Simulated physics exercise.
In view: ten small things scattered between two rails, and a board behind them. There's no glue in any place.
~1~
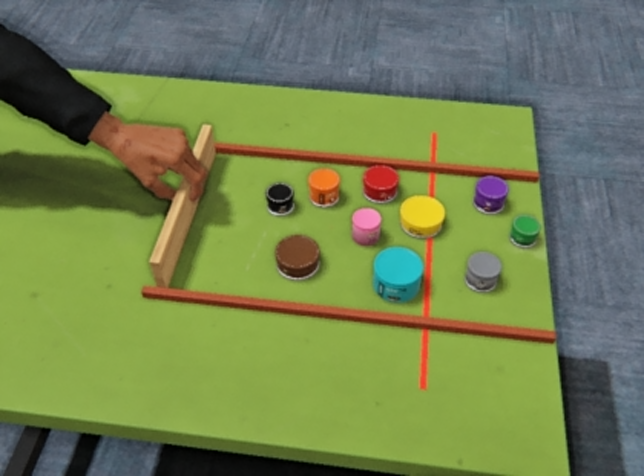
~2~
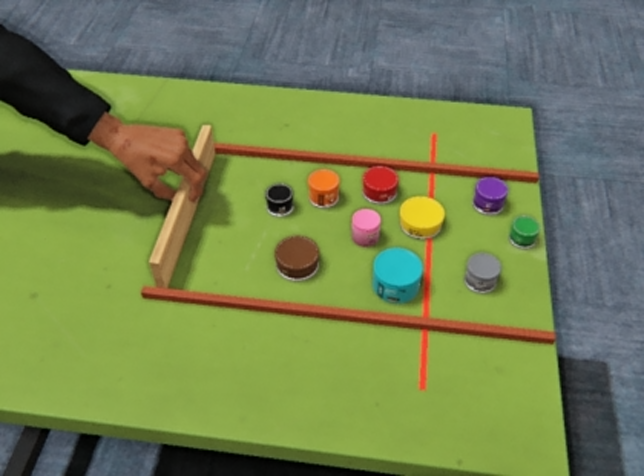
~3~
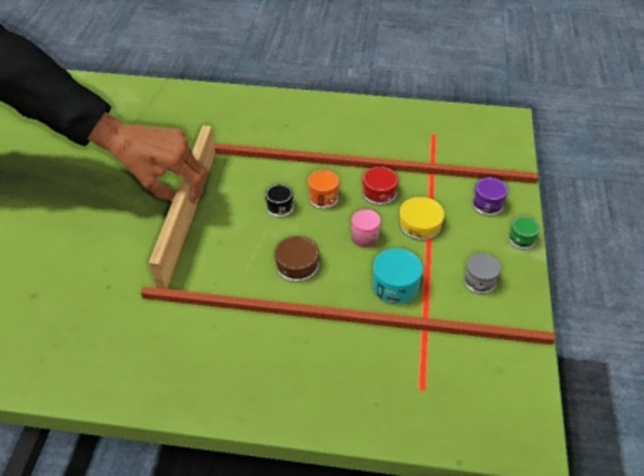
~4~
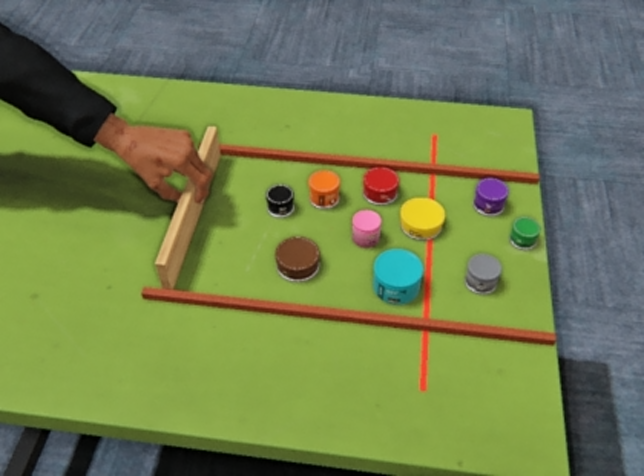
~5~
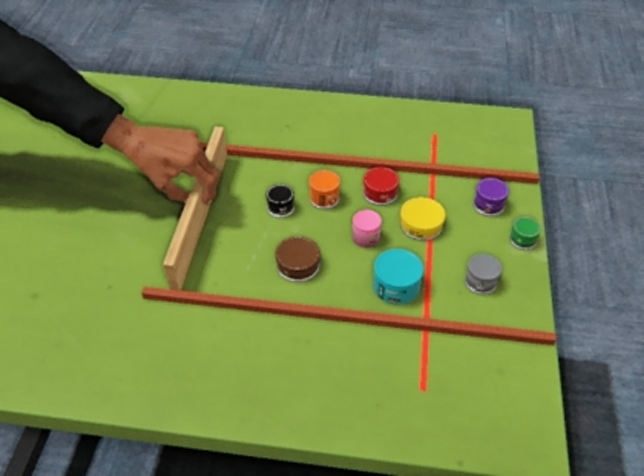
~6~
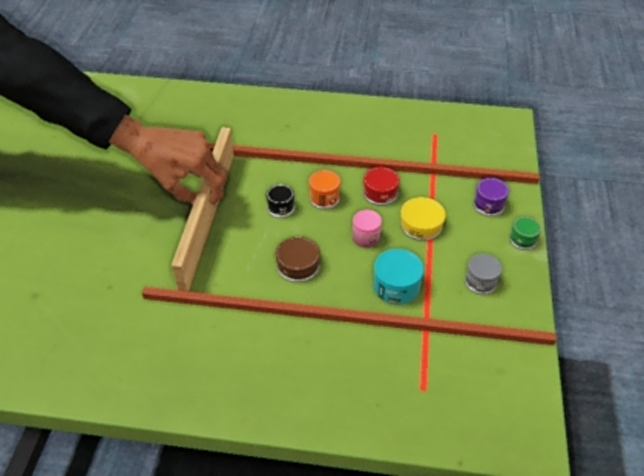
The footage shows ten small colored containers scattered between two rails on a green tabletop crossed by a red line, while a hand holding a wooden board behind them slides it slightly to the right; the containers stay still.
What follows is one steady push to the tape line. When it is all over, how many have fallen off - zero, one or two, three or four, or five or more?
The way I see it, not one of them ends up off the end.
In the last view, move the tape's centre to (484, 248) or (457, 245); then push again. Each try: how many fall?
1 and 0 down on the floor.
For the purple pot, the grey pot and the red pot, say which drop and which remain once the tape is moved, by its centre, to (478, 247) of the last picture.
The purple pot? It is safe. The grey pot? It is safe. The red pot? It is safe.
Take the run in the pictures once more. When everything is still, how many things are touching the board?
4 in contact.
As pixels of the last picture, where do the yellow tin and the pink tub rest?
The yellow tin ends up near (482, 226), and the pink tub near (445, 239).
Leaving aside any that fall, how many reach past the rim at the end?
Expected count: 0.
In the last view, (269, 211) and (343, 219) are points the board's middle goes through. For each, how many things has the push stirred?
1 at one spot and 5 at the other.
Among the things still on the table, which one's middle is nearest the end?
The answer is the green tin.
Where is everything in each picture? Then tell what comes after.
In the first picture, green tin (525, 232); purple pot (490, 196); grey pot (483, 272); board (186, 202); tape (430, 241).
In the second picture, purple pot (490, 196); black tin (280, 200).
In the third picture, grey pot (482, 274); red pot (380, 186).
In the fourth picture, green tin (525, 233); yellow tin (422, 219).
In the fifth picture, purple pot (491, 197); brown tin (298, 259).
In the sixth picture, green tin (525, 233); purple pot (491, 197); grey pot (483, 274); board (206, 205); tape (430, 242).
Soon after, none off yet; green tin at rest near (525, 233); purple pot at rest near (491, 197); grey pot at rest near (483, 274).
At rest, the number that fall off is zero.
